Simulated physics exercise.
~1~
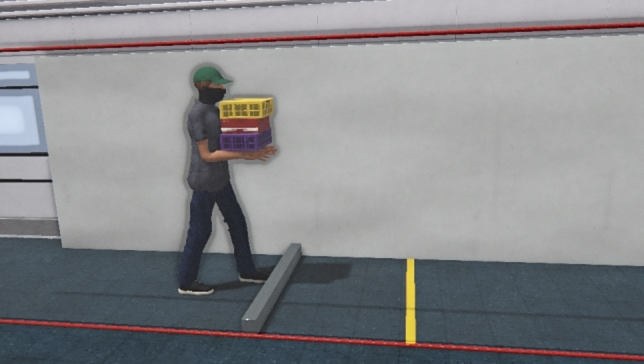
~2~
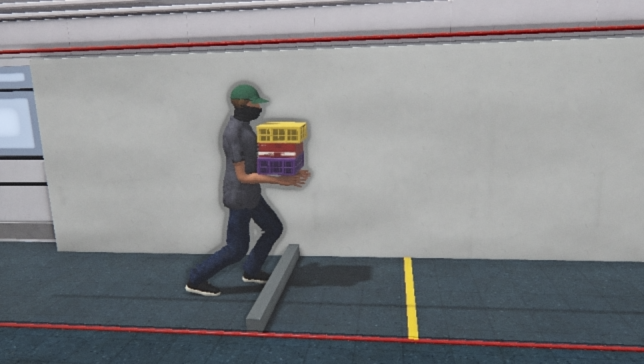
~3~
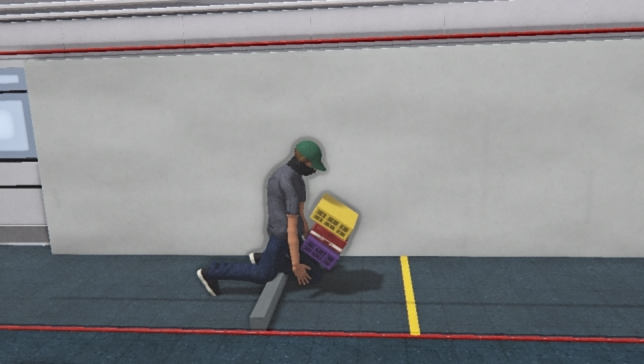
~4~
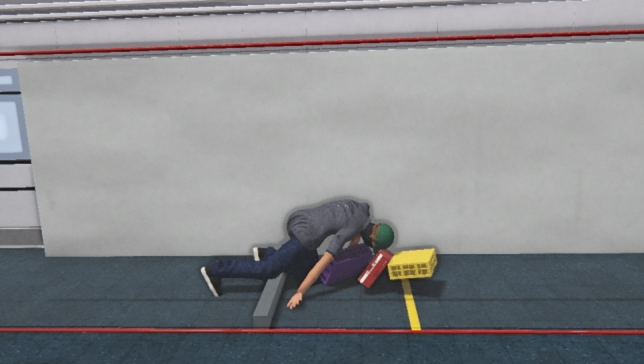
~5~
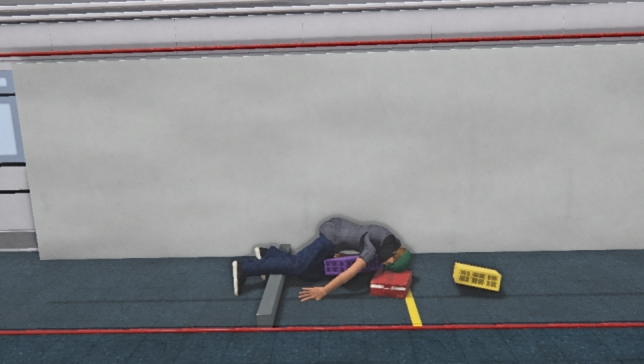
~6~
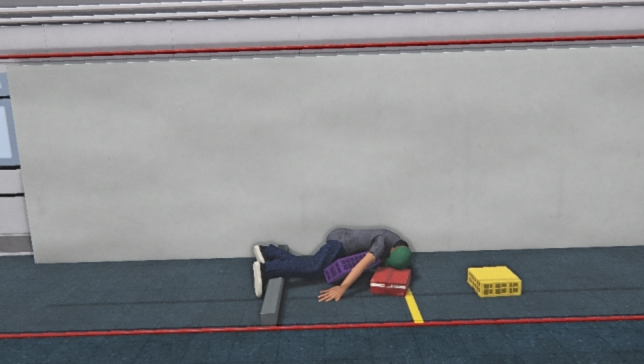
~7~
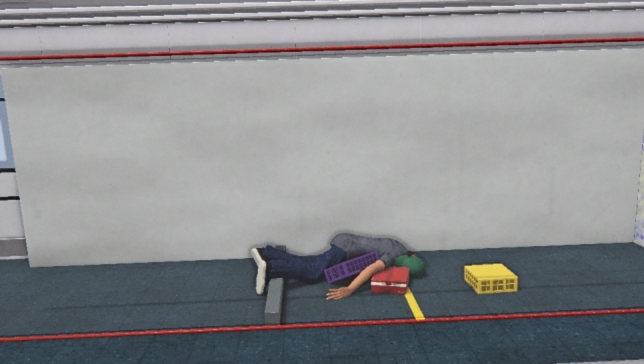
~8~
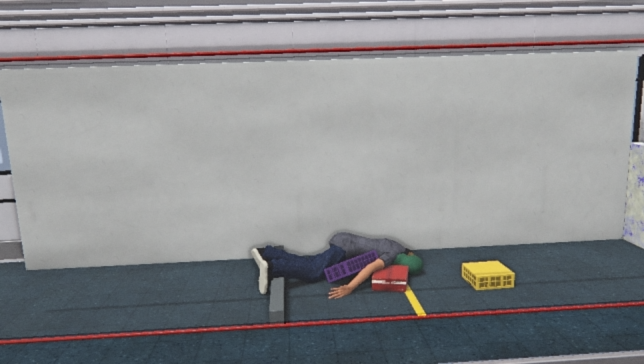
A porter in a green cap, dark mask, grey shirt and jeans walks right along a dark blue floor, hugging a stack of yellow, red and purple crates. Seen from the side against a pale wall, with the view drifting slightly, he meets a low grey rail lying short of a yellow line. He trips over it and pitches forward, the stack tipping from his arms. The crates scatter as he lands face down, and the yellow one tumbles across the line. He ends sprawled over the purple crate, the red one beside him short of the line, his head just beyond it.
